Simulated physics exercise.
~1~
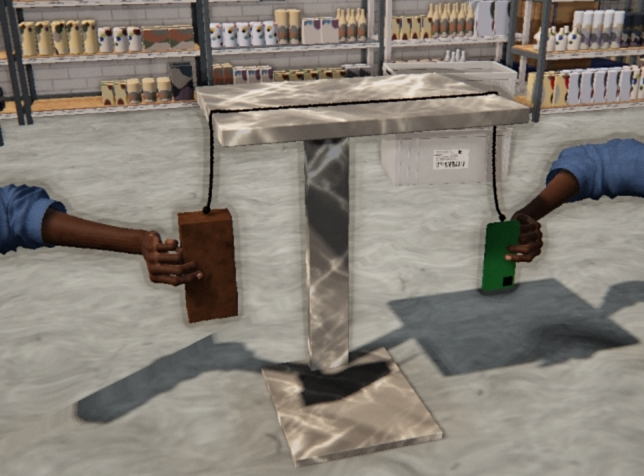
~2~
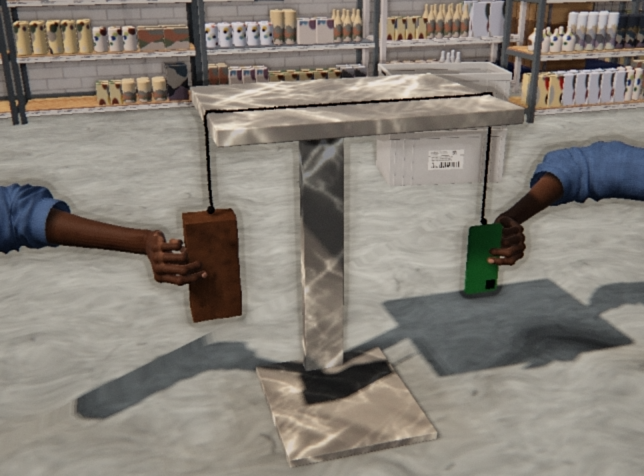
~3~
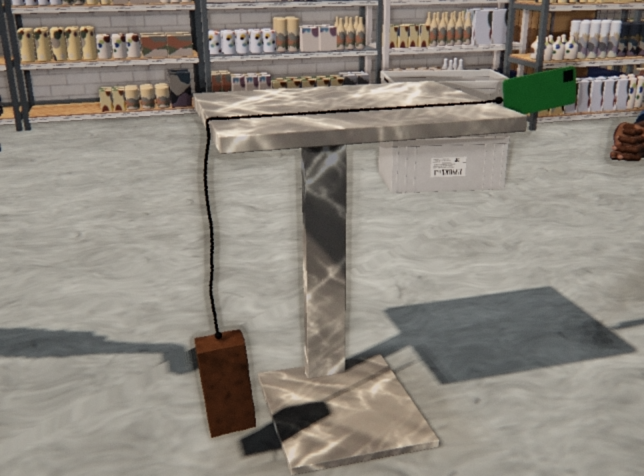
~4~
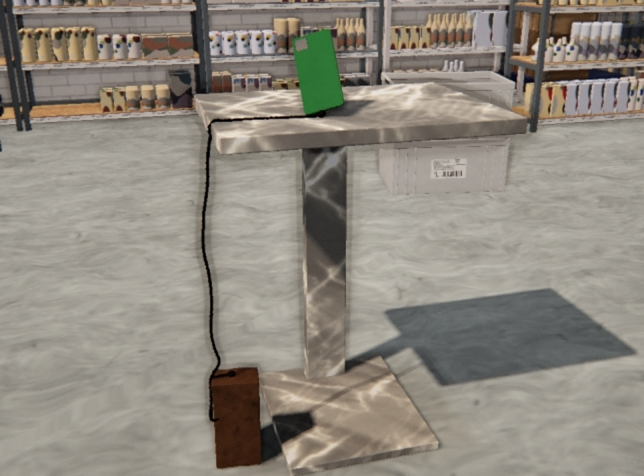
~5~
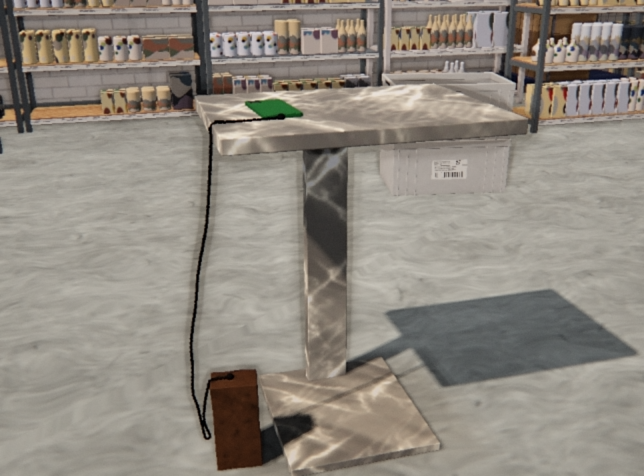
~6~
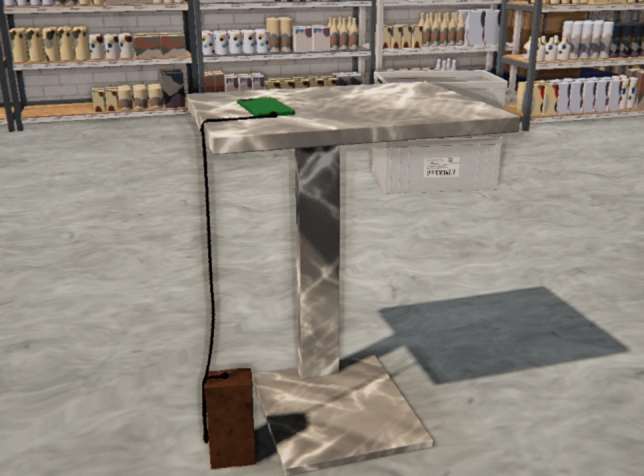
The clip shows two hands holding a brown brick and a green phone joined by a black cord over a small table. Once released, the brick drops to the floor on the left, pulling the phone up onto the tabletop, where it tips over and lies flat.
